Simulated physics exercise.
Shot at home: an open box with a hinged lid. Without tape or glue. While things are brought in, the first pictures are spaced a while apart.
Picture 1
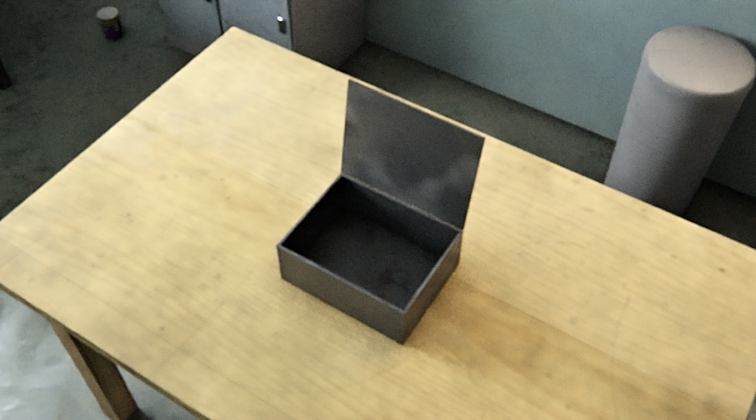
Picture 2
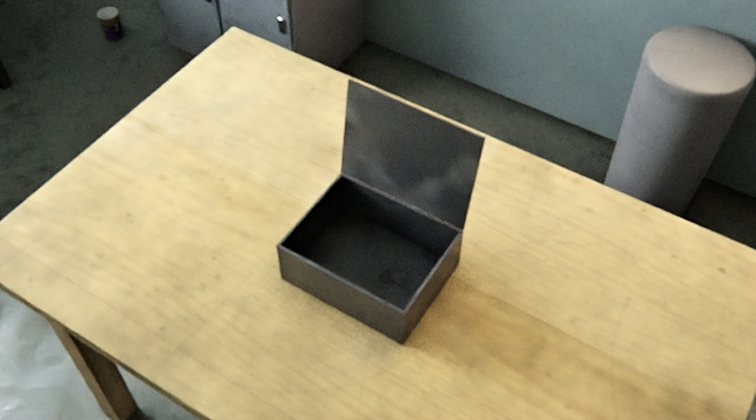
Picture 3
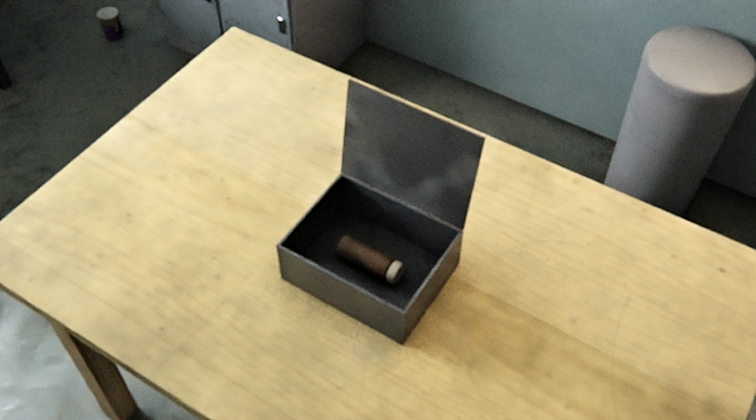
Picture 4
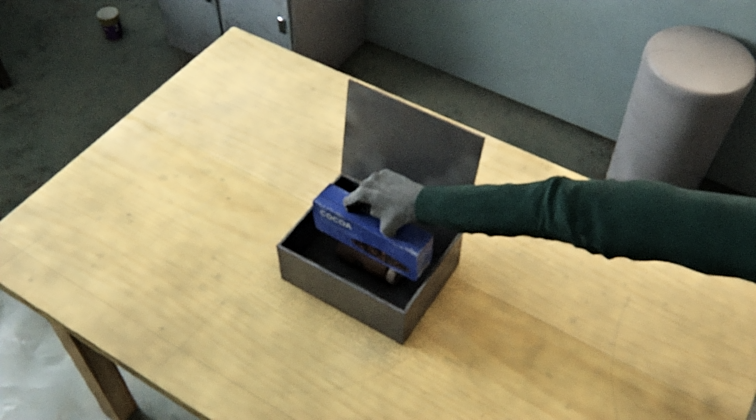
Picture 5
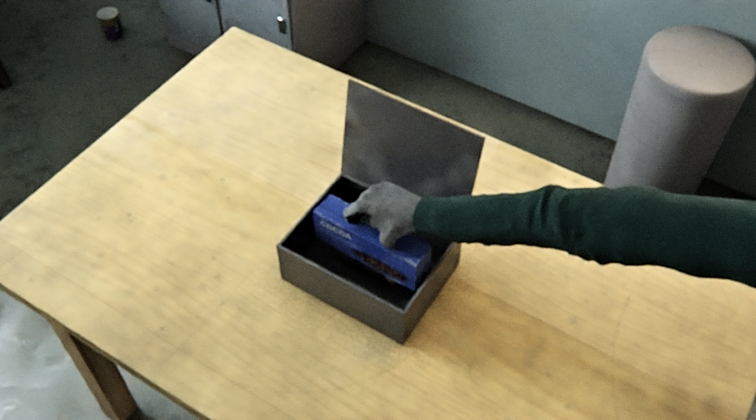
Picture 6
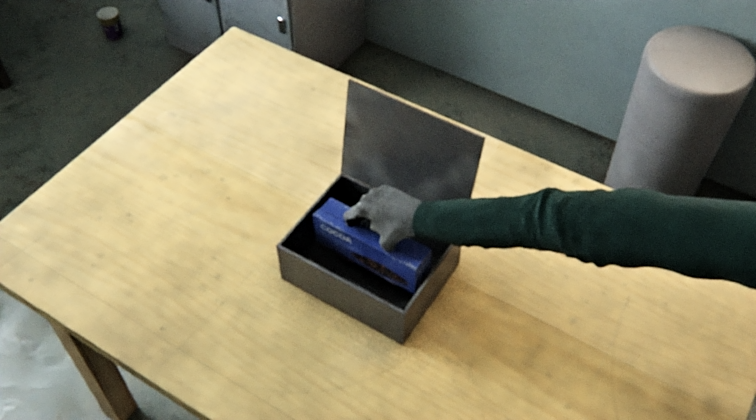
A brown shaker appeared lying inside the open, empty dark box on the wooden table, and then a gray-gloved hand in a green sleeve lowered a blue cocoa carton into the box, still gripping it.
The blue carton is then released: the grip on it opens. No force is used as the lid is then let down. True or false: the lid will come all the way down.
True.
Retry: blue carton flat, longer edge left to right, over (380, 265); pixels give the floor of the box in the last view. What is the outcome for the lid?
Once it's packed that way, the lid settles all the way.
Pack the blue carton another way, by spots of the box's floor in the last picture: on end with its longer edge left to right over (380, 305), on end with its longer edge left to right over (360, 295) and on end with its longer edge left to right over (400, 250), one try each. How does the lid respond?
Well, first time it won't go down, second time it won't go down, and third time it won't go down.
Then, 1.00 s past the last view, lid starting down; blue carton on its side near (358, 282); brown shaker displaced about its own width.
Then, 1.80 s past the last view, lid 42° above the rim; blue carton on its side near (358, 282); brown shaker displaced about its own width.
Finally, lid shut; down or leaning hard in the box, blue carton; moved from the start, brown shaker. Final places as the last picture's camera would see them, blue carton near (358, 282).
